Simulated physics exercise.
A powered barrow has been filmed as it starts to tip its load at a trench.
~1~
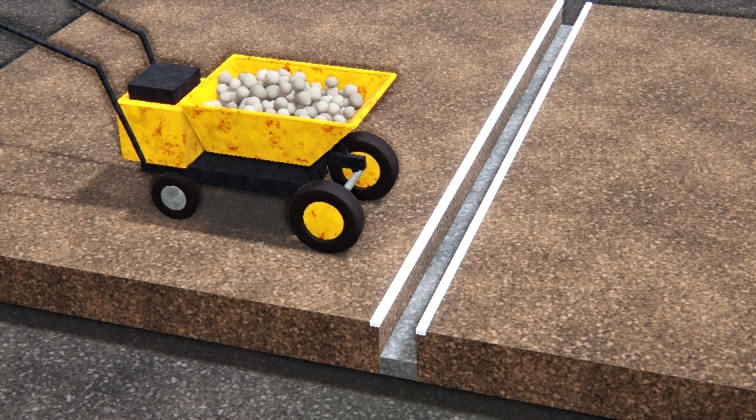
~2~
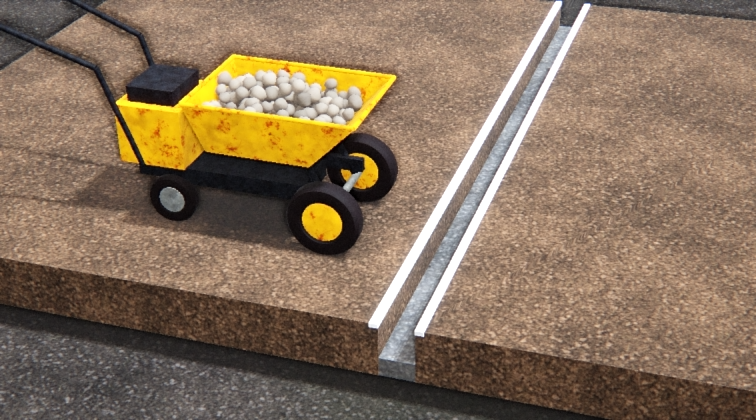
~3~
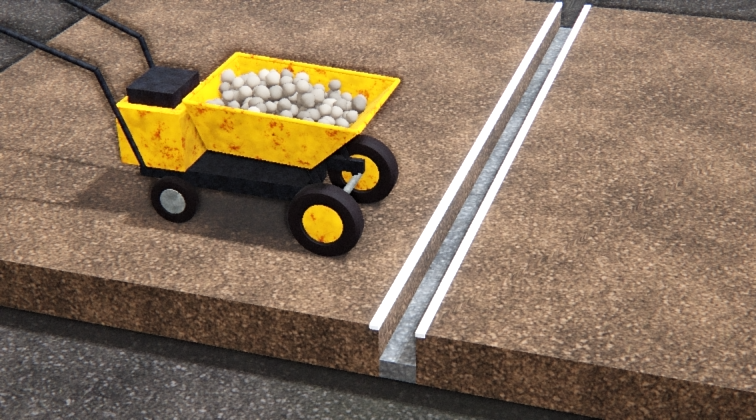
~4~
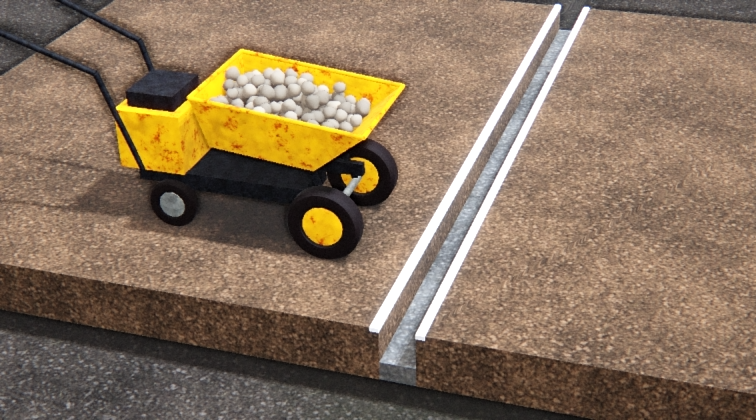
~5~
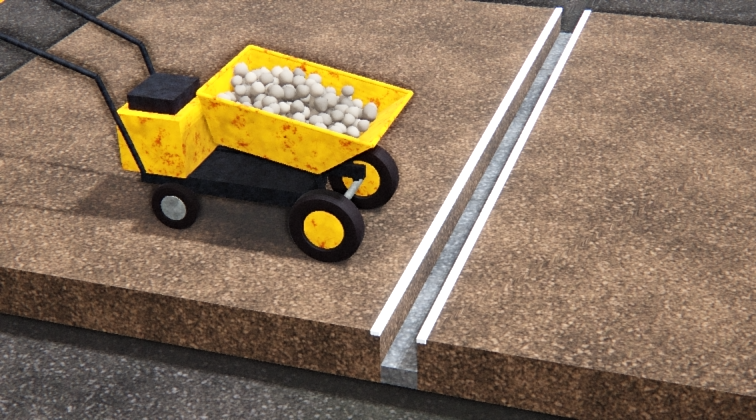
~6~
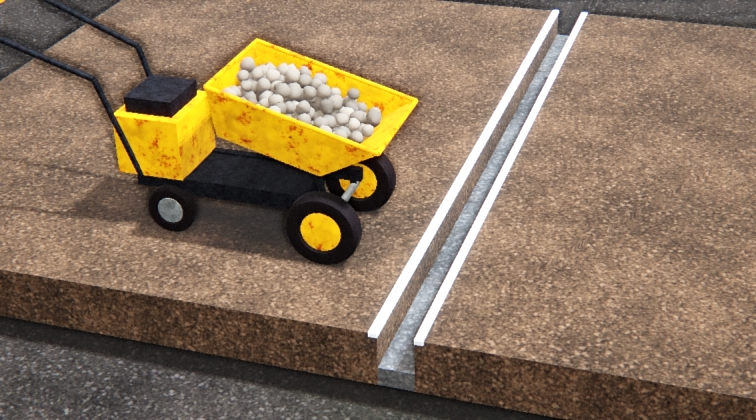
A yellow skip full of pale rounded stones sits level on a wheeled barrow, to the left of a narrow trench in a brown, speckled surface. The skip then tilts gradually, its back rising and its front lip dipping to the right, while the wheels stay in place and the stones remain heaped inside.
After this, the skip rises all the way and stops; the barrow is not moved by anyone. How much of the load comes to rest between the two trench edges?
Less than half of it.
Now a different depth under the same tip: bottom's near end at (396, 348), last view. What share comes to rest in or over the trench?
About 10 %.
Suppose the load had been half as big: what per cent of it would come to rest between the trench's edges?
Share: Approx. 20 %.
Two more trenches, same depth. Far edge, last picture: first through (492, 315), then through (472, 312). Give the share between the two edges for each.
In order: Near 90, then 70 percent.
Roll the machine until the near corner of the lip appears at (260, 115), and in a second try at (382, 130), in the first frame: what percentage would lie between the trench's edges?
Well, you'd get roughly 30 per cent from the first place and roughly 0 per cent from the second.
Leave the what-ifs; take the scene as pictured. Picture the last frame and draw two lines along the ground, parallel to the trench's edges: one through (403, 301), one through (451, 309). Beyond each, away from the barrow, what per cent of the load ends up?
That's 90 in a hundred for the first and 70 in a hundred for the second.
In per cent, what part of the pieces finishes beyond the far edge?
I'd put it at some 80 per cent of the load.
Soon, skip tipped steeply; all in the skip.
A while on, skip tipped right over; about a quarter in the skip; a small part in or heaped over the trench; about two thirds beyond it; a stray few falling.
Towards the end, skip tipped right over; a small part in the skip; a small part in or heaped over the trench; most beyond it.
Finally, skip tipped right over; a small part in the skip; a small part in or heaped over the trench; most beyond it.
